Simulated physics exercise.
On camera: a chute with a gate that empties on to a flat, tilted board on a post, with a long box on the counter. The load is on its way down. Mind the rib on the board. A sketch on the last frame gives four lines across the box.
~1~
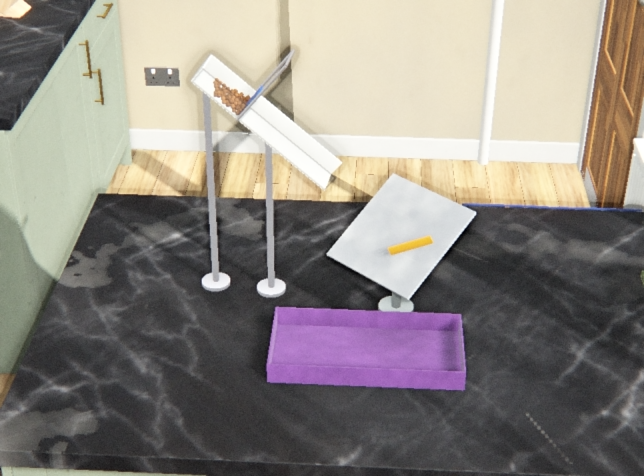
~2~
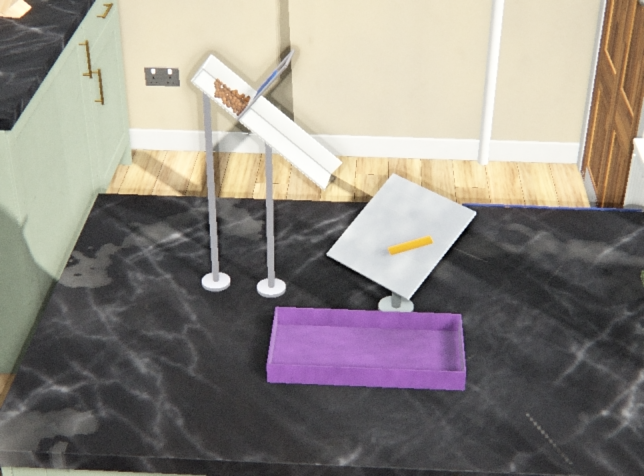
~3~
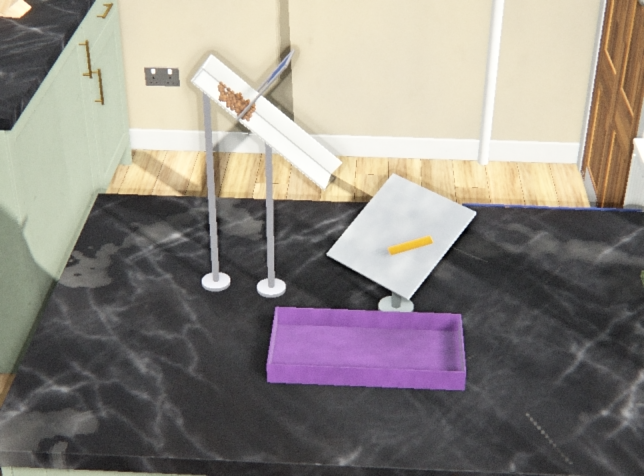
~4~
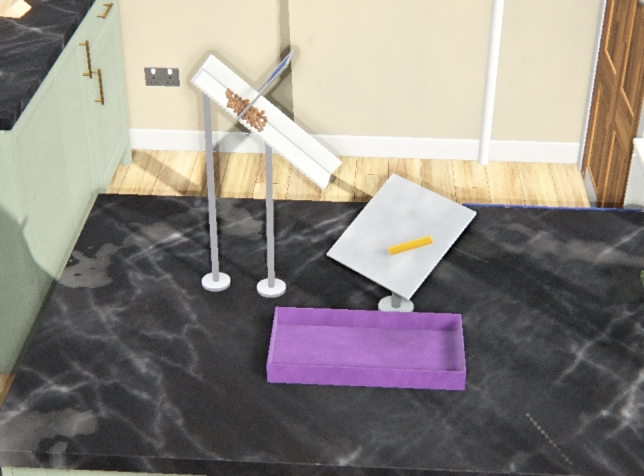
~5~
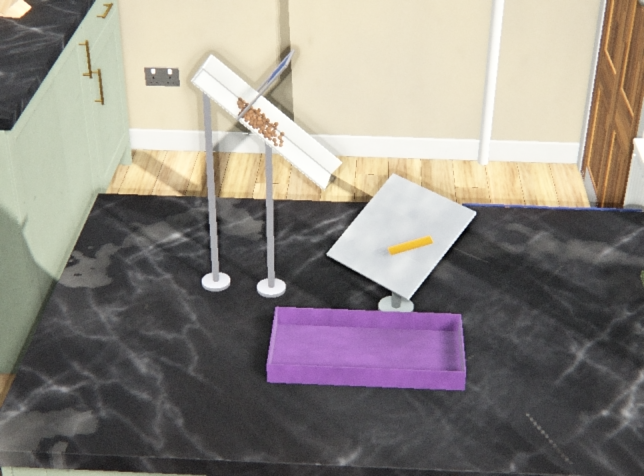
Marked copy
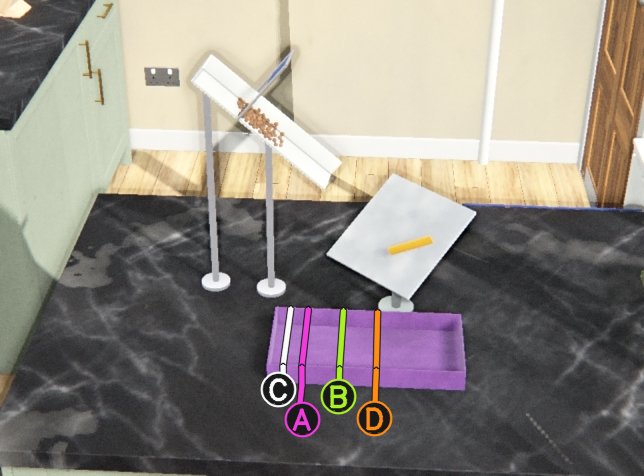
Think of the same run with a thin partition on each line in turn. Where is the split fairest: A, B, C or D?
It is B.
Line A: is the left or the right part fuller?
Right.
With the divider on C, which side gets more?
More lands on the right.
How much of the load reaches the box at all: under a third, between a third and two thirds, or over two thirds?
Over two thirds.
On the marked copy, line A crosses the front rim at (301, 366); line B crosses the front rim at (339, 367); line C crosses the front rim at (283, 365); line D crosses the front rim at (376, 369).
For line A, of what is caught, a small share on the left of the divider, all but a few on the right.
For line B, of what is caught, close to two thirds on the left of the divider, close to a third on the right.
For line C, of what is caught, only a few on the left of the divider, all but a few on the right.
For line D, of what is caught, all but a few on the left of the divider, a small share on the right.
